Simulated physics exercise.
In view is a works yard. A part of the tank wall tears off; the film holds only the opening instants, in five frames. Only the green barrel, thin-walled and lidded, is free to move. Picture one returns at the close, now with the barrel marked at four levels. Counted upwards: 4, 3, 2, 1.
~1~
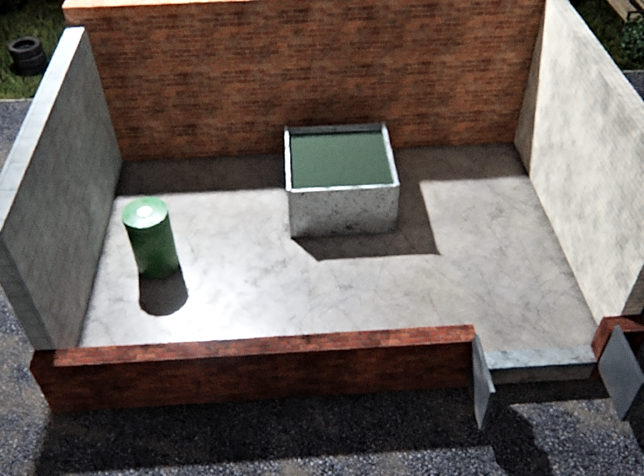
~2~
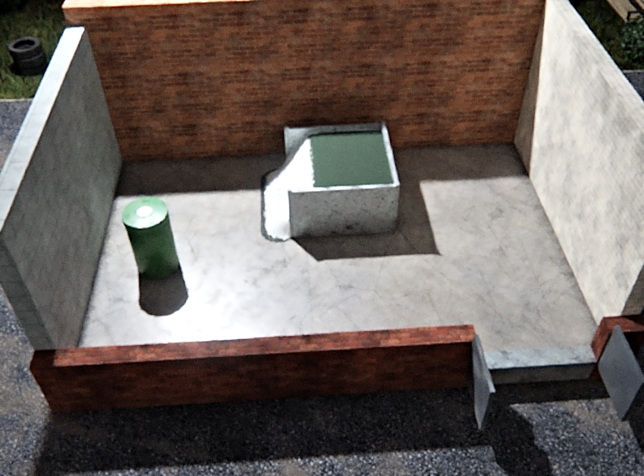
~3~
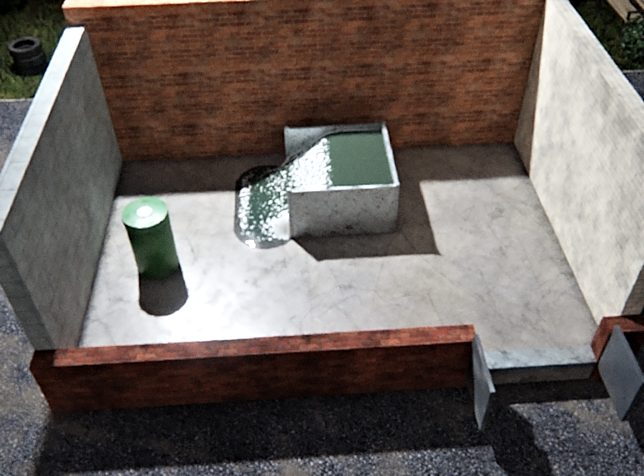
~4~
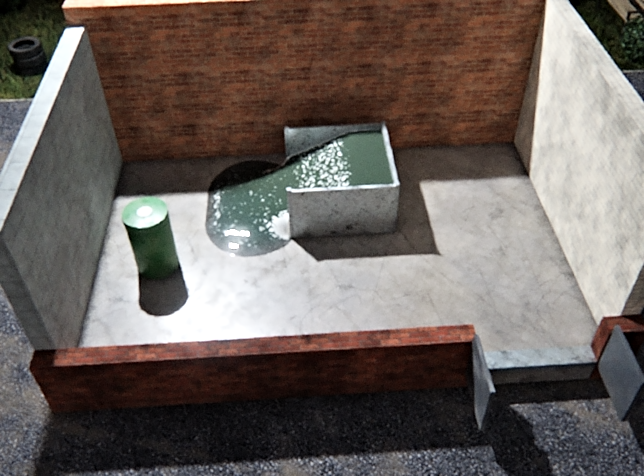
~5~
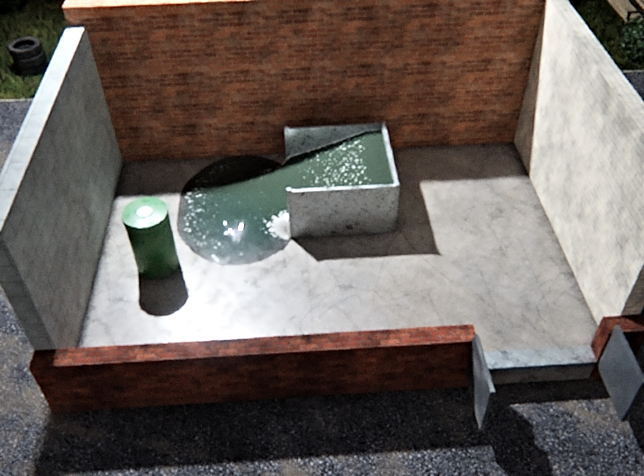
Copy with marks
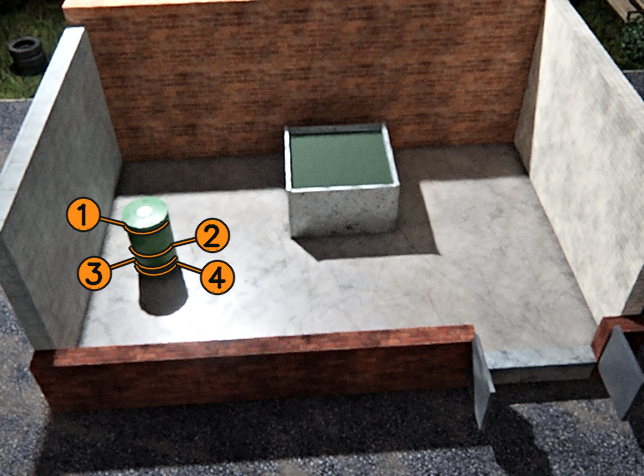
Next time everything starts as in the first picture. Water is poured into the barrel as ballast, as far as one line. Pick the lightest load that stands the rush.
Go for 2.
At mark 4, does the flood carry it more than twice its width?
Yes.
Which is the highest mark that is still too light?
The answer is 3.
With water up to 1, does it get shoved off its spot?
No, that is safe.
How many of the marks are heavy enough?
Two of them.
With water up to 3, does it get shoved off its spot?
Yes, it does.
On the marked copy, 1 at (143, 233); 2 at (150, 256); 3 at (153, 268); 4 at (155, 274); from the bottom up 4, 3, 2, 1.
If 1 is chosen, it does not move.
If 2 is chosen, it does not move.
If 3 is chosen, it is pushed about half its own width away.
If 4 is chosen, it is pushed about 7 times its own width away.
